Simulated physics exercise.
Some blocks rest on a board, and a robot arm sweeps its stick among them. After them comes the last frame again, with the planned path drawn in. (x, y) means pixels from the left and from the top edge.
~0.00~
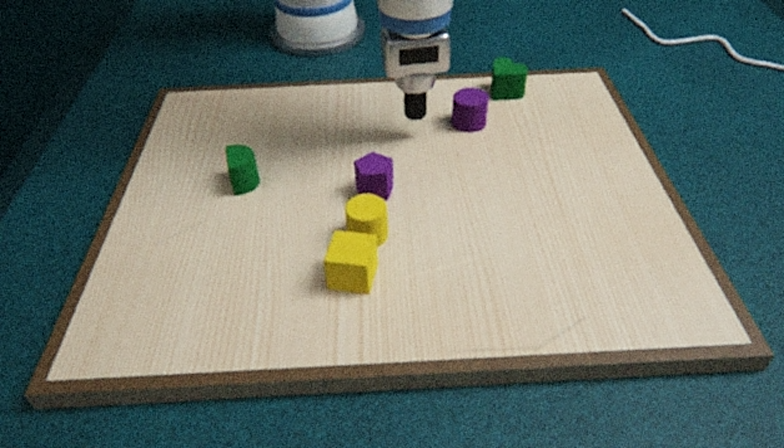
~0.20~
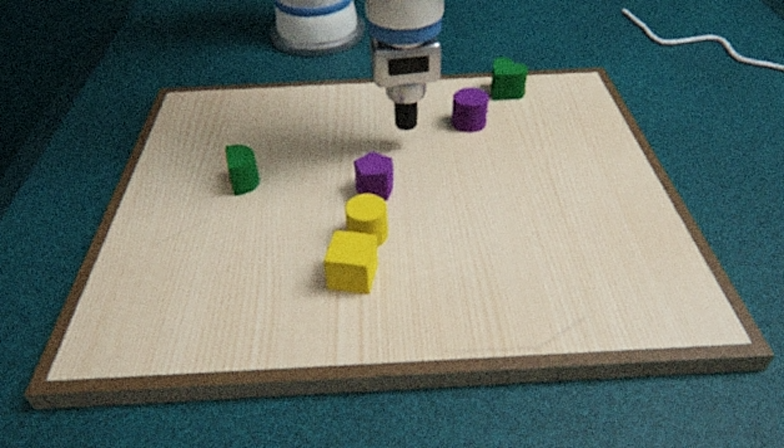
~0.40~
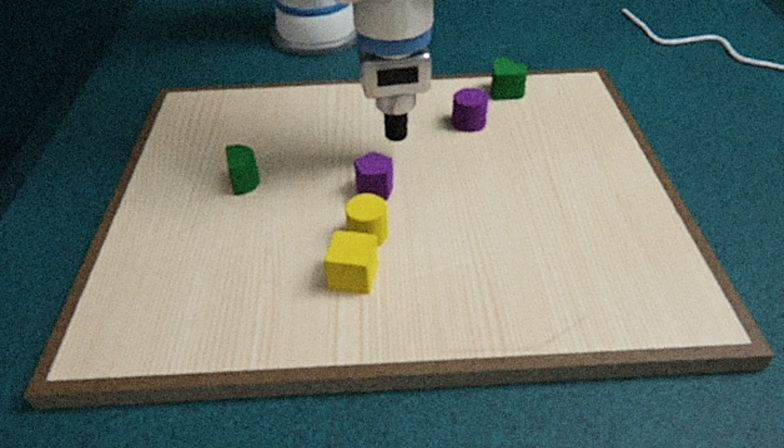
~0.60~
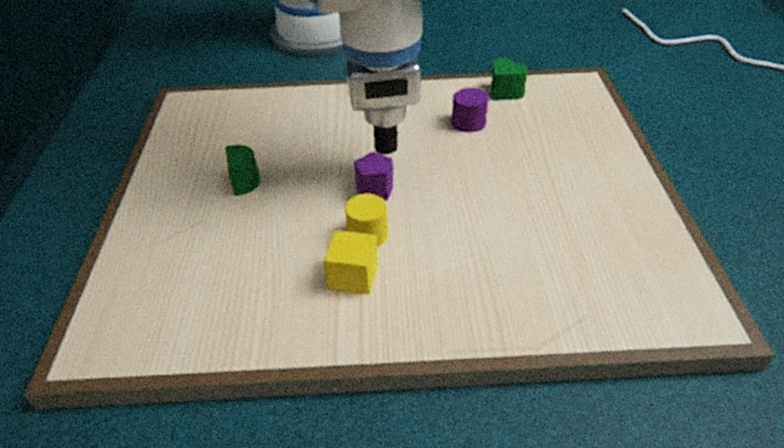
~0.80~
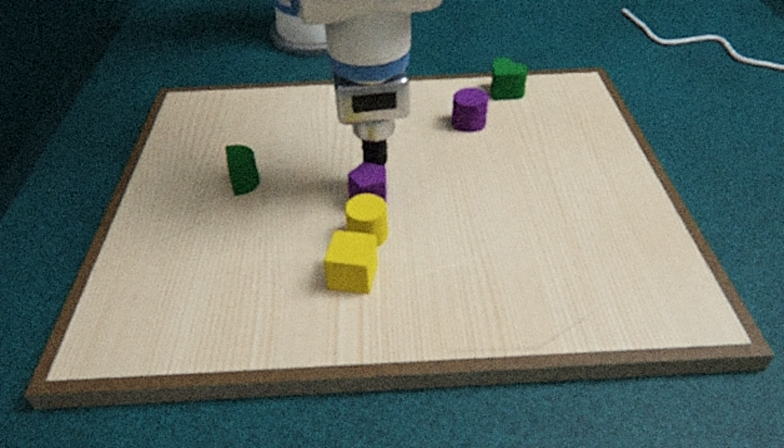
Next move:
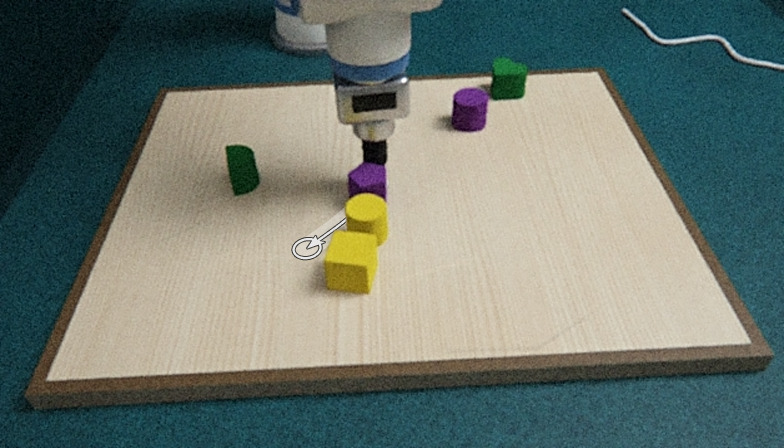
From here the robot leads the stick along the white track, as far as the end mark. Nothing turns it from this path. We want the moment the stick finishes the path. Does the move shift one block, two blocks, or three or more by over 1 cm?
I foresee three or more blocks being moved.
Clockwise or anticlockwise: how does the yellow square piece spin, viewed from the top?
Verdict: Clockwise.
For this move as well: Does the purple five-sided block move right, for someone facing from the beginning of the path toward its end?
No, I don't think so.
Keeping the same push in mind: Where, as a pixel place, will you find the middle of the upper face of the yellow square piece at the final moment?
I'd expect the centre of its top face to be at (353, 269).
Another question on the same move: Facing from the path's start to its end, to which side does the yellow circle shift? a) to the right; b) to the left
b: To the left.
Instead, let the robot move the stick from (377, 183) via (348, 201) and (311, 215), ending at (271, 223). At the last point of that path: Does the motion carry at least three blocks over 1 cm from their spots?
The answer is no.
Drawn move, from (377, 183) over (360, 205) and (337, 227) to (307, 248).
On the path given first. One third of the way, stick at (358, 184); yellow square piece at (351, 252); yellow circle at (363, 222); purple five-sided block at (351, 197).
Two thirds of the way, stick at (333, 206); yellow square piece at (353, 268), turned 25° clockwise; yellow circle at (371, 236); purple five-sided block at (338, 220), turned 45° anticlockwise.
At the end, stick at (303, 227); yellow square piece at (353, 269), turned 25° clockwise; yellow circle at (372, 237); purple five-sided block at (331, 231), turned 70° anticlockwise.
